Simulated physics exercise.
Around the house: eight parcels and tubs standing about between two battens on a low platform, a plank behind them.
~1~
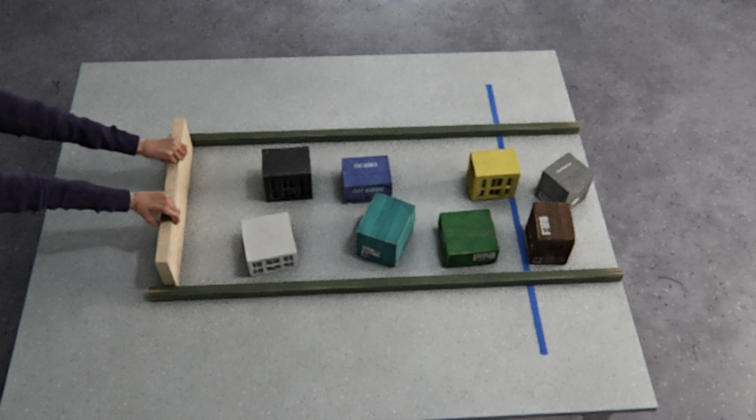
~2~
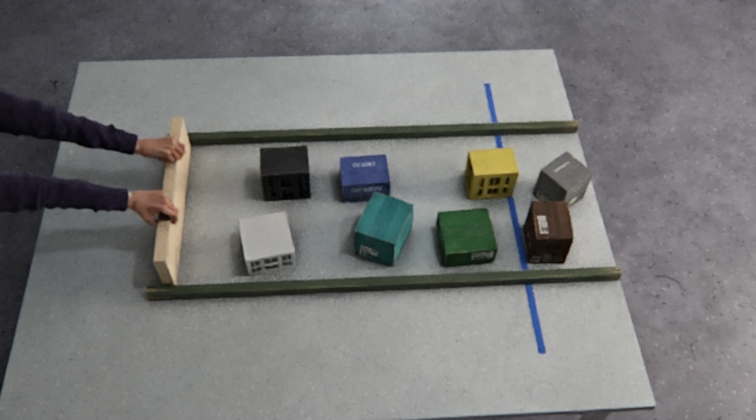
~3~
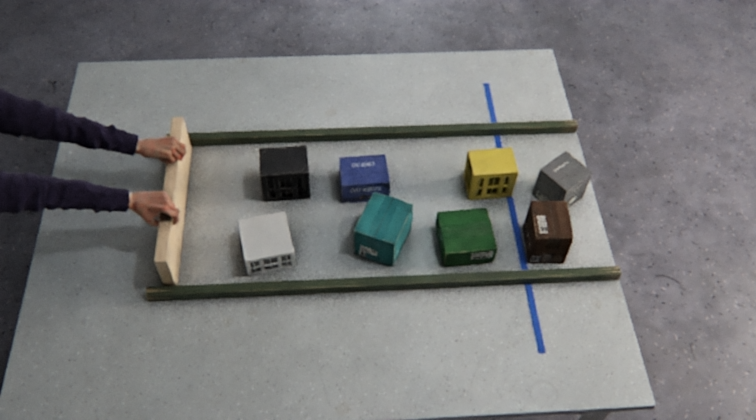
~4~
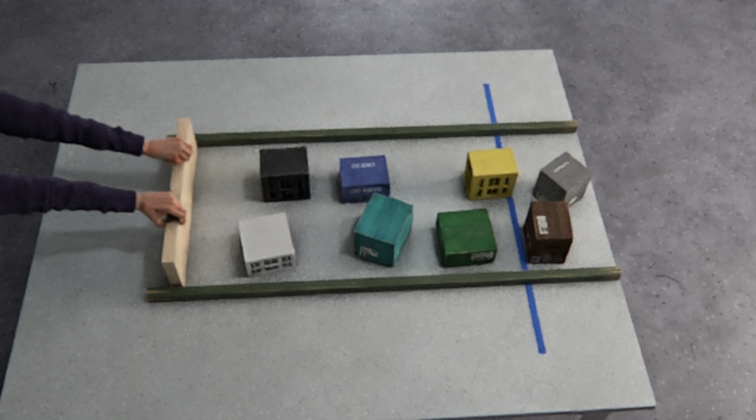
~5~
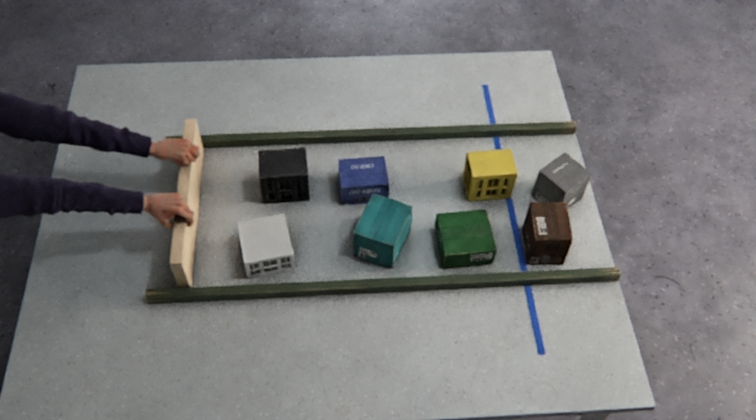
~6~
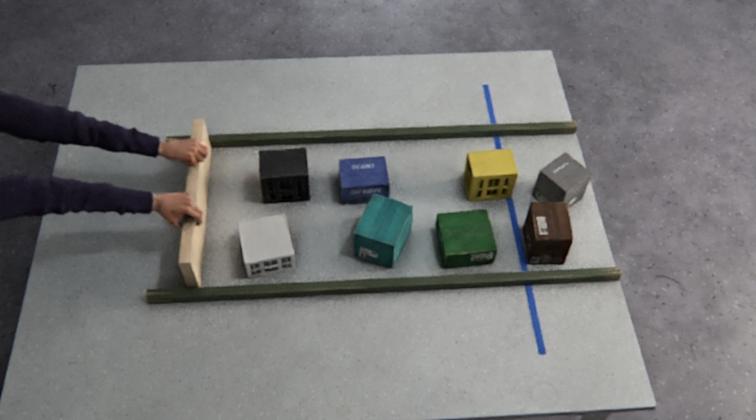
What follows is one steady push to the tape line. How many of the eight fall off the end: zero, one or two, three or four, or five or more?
The number that fall off is three or four.
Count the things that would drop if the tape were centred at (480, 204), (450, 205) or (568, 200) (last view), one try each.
Down on the ground: 2, 2 and 6.
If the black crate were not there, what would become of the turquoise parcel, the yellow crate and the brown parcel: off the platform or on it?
The turquoise parcel remains up, the yellow crate holds on, the brown parcel falls.
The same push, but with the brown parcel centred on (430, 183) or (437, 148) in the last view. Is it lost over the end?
In that order, it comes down; stays on.
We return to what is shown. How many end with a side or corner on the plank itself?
The number is 2.
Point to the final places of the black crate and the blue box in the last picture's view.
The black crate at (531, 166), the blue box at (576, 171).
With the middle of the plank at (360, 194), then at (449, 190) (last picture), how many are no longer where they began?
By then 5, and 8.
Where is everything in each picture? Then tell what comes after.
The first picture shows grey box (564, 185); brown parcel (550, 234); yellow crate (493, 175); plank (176, 200); tape (513, 202).
The second picture shows brown parcel (548, 233); green parcel (466, 237).
The third picture shows yellow crate (490, 174); white crate (267, 243).
The fourth picture shows grey box (562, 184); black crate (285, 175).
The fifth picture shows brown parcel (547, 234); blue box (363, 181).
The sixth picture shows grey box (562, 185); brown parcel (547, 234); yellow crate (490, 175); plank (197, 201); tape (511, 202).
Early on, none off yet; grey box at rest near (562, 185); brown parcel at rest near (547, 234); yellow crate at rest near (490, 175).
A while later, none off yet; grey box travelled a little near (572, 185); brown parcel travelled a little near (573, 232); yellow crate travelled about its own width near (521, 174).
Finally, the number that fall off is three or four; lost, green parcel, yellow crate, brown parcel and grey box.
